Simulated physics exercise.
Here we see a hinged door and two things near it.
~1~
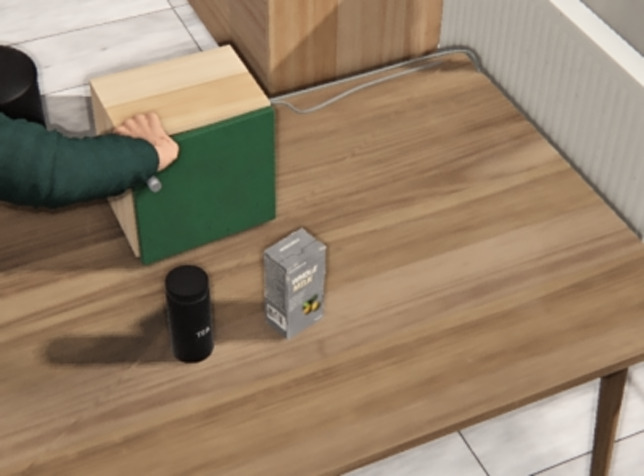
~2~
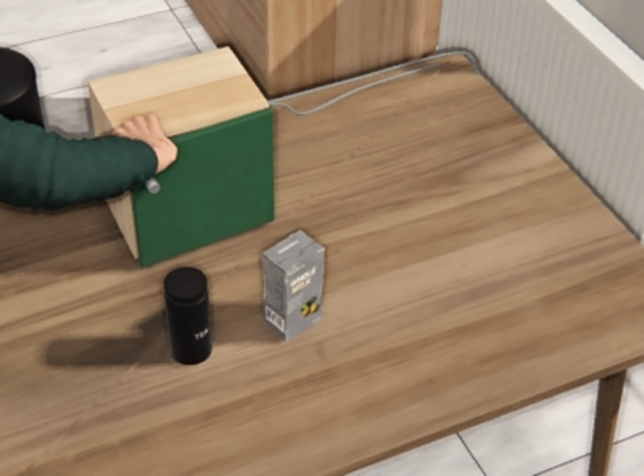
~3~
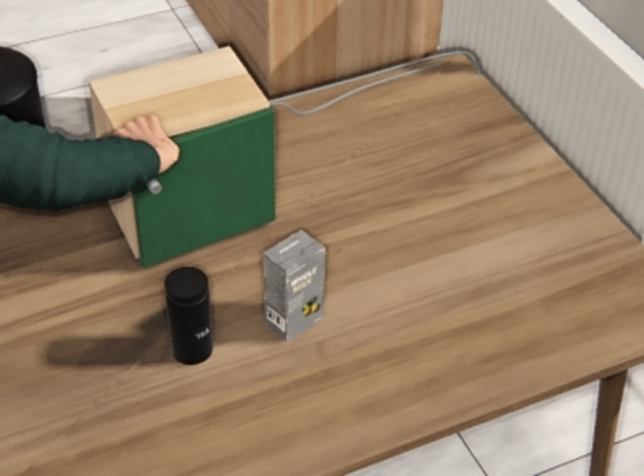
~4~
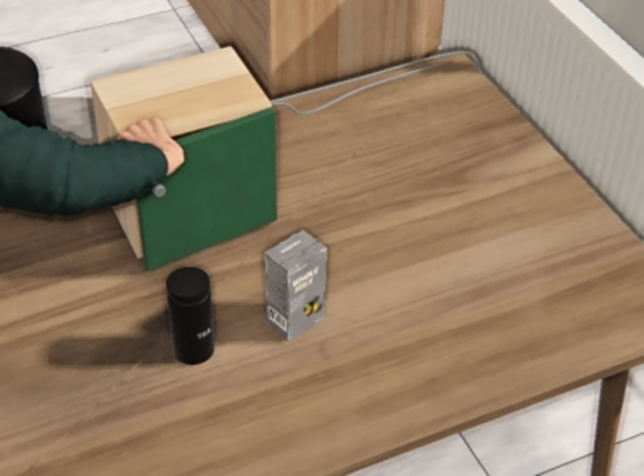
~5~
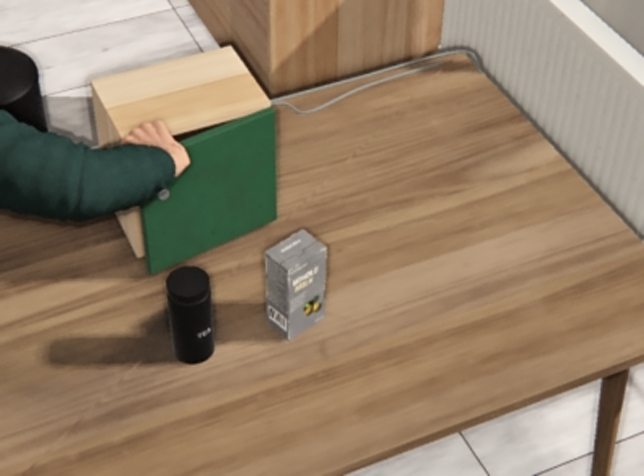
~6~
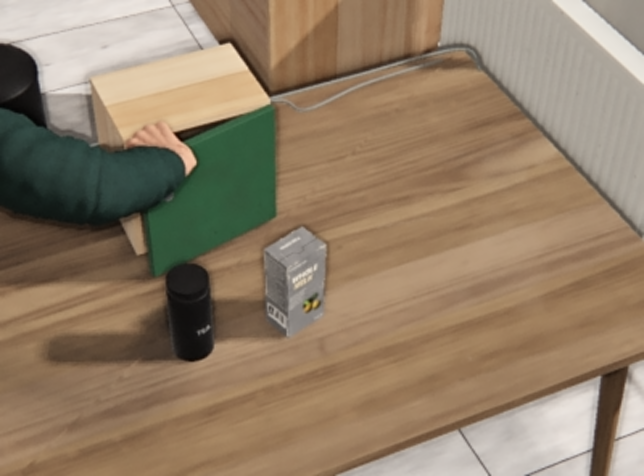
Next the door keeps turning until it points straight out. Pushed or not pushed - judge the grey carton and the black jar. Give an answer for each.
Grey carton: Pushed; black jar: Not pushed.
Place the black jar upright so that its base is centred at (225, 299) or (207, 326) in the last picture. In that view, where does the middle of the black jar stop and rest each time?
Close to (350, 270) and (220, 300).
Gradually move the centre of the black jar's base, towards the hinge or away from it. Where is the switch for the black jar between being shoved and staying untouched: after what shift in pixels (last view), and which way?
Shift approx. 20 px, direction up.
Then, 1.62 s past the last view, door 68° open; grey carton travelled a little near (310, 283); black jar at rest near (190, 313).
Then, 2.04 s past the last view, door 82° open; grey carton travelled about its own width near (346, 279); black jar at rest near (190, 313).
Finally, the grey carton is pushed along, near (366, 275); the black jar remains where it is, near (190, 313).
